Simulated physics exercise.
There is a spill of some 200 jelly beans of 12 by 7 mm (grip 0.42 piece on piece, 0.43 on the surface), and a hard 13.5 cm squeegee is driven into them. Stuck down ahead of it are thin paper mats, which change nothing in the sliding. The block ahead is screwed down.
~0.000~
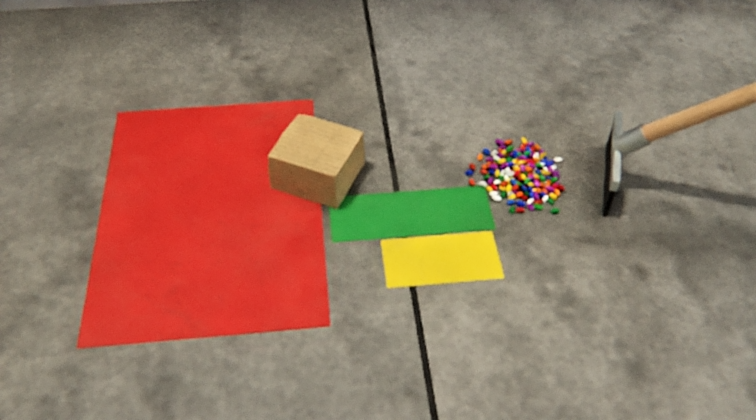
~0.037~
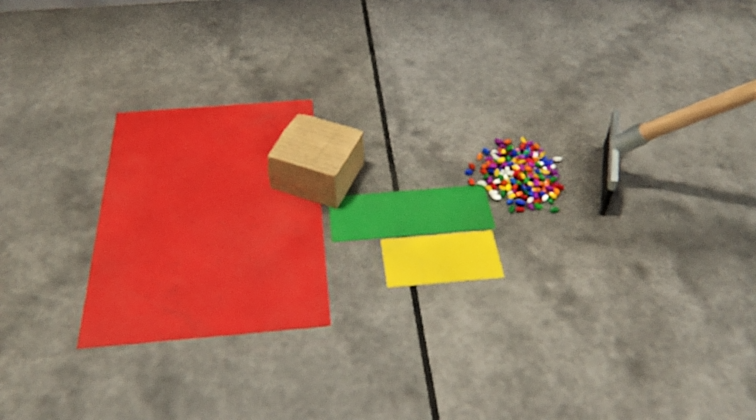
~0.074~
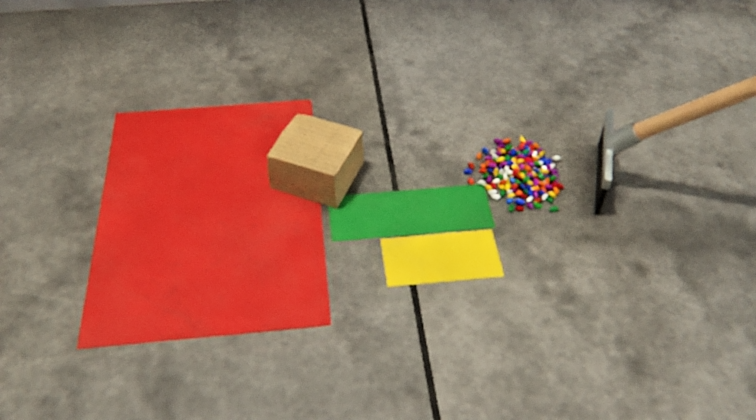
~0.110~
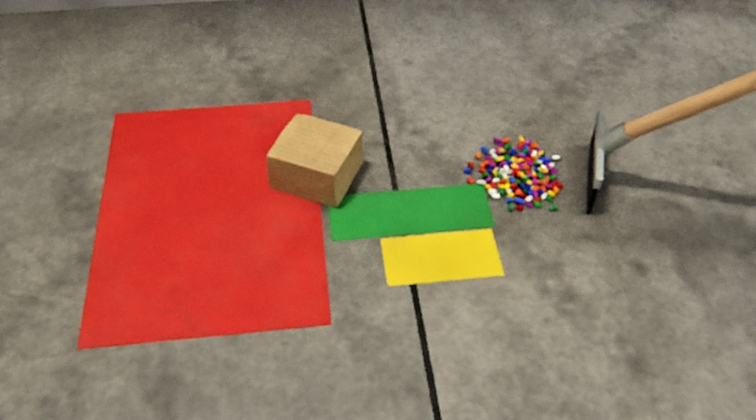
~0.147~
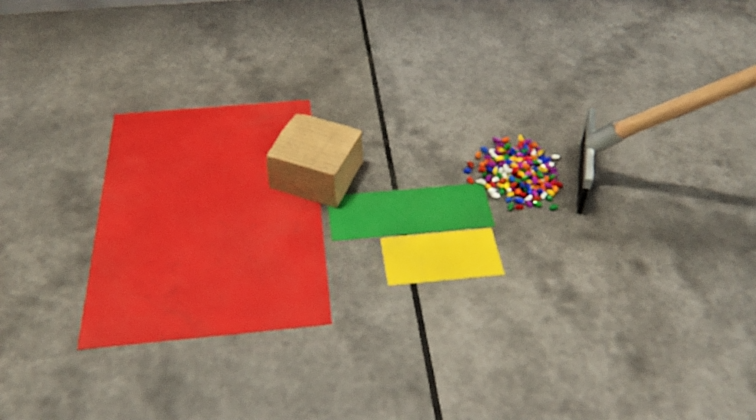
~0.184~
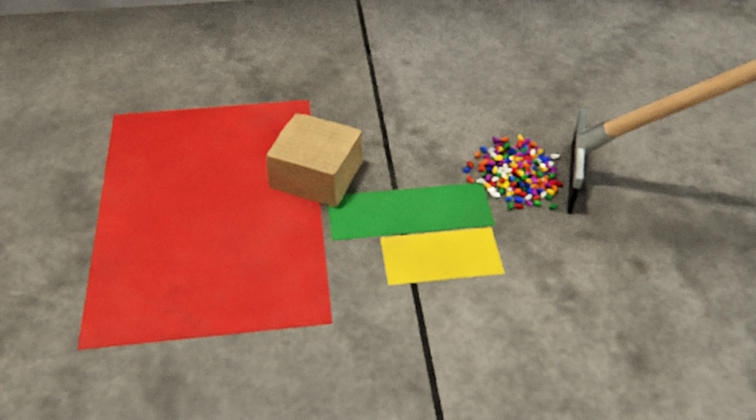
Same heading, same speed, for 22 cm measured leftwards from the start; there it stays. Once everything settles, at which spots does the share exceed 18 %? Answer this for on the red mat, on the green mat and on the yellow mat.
Red mat - does not; green mat - exceeds it; yellow mat - does not.
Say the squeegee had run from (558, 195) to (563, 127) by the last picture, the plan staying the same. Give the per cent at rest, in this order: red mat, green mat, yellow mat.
The red mat ends with 0 %, the green mat with 30 %, the yellow mat with 0 %.
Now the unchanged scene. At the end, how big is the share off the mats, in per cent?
About 75 %.
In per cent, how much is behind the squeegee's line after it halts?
I'd say some 20 per cent.
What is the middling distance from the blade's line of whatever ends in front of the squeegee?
Around 3 cm from the line.
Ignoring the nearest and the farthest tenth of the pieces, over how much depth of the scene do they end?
Around 12 centimetres.
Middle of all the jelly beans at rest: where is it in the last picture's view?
Roughly (427, 168), in pixels of the last view.
After 0.46 s, squeegee 14 cm from its start, spill 12 cm wide; green mat 15 %, off the mats 85 %.
After 0.73 s, squeegee 22 cm from its start, spill 14 cm wide; green mat 25 %, off the mats 75 %.
After 0.96 s, squeegee 22 cm from its start, spill 14 cm wide; green mat 25 %, off the mats 75 %.
In the end, at 1.6 s, yellow mat 0 %, green mat 25 %, red mat 0 %, off the mats 75 %.
